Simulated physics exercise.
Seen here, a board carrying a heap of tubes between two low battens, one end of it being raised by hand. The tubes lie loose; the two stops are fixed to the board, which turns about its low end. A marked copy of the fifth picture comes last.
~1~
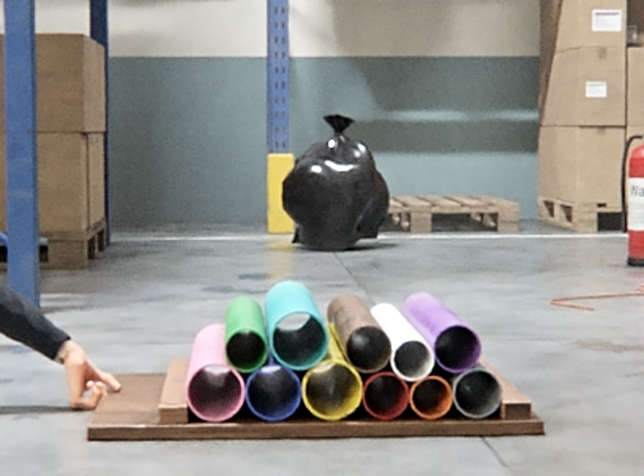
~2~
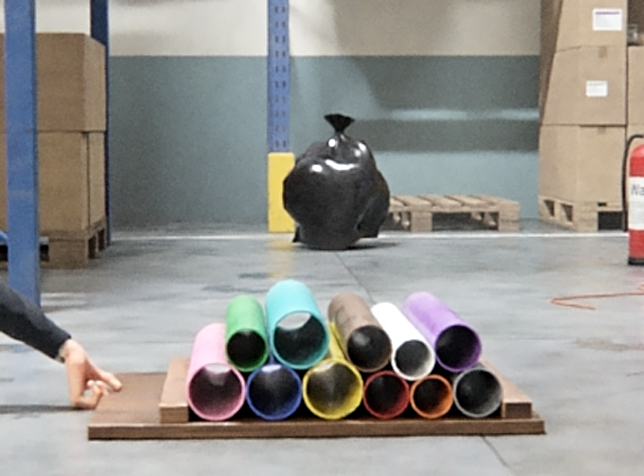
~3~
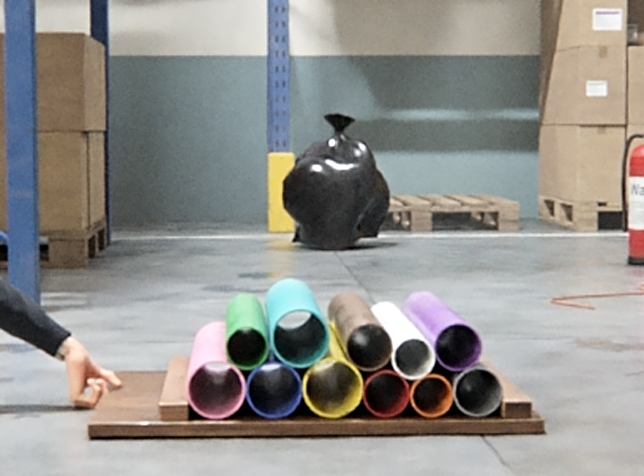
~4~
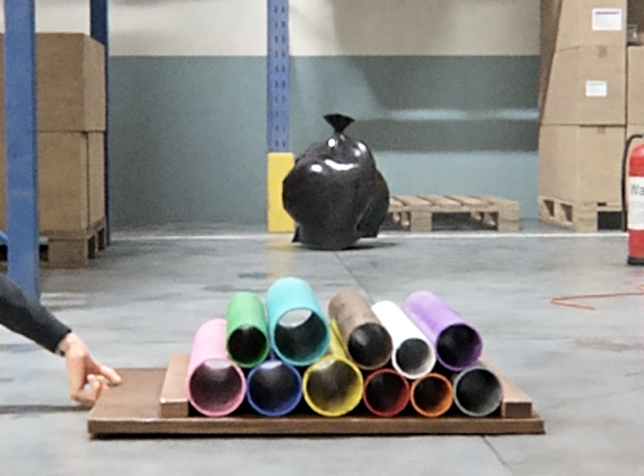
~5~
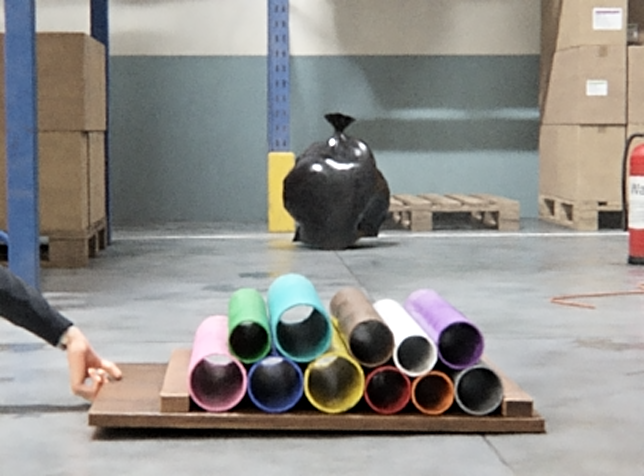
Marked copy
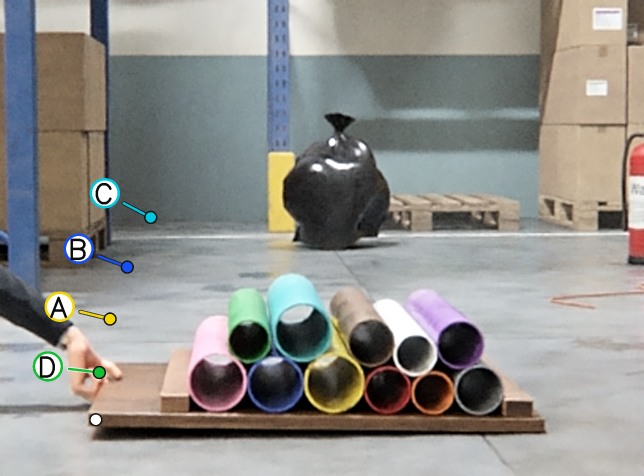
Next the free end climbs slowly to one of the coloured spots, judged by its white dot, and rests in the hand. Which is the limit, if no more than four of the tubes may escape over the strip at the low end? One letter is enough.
Lift it to C and no more.
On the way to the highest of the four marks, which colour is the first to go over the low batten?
First is the purple one.
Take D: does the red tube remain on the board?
Yes.
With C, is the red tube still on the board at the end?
The red tube: Yes.
On the marked copy, A at (110, 319); B at (128, 267); C at (151, 217); D at (99, 373); the white dot at (96, 420).
With C. Early on, board at 17°.
Further on, board at 28°.
At the end, board at 28°, three over the low batten (white, brown, purple).
As for the rest, A none over the low batten; B three over the low batten (white, brown, purple); D none over the low batten.
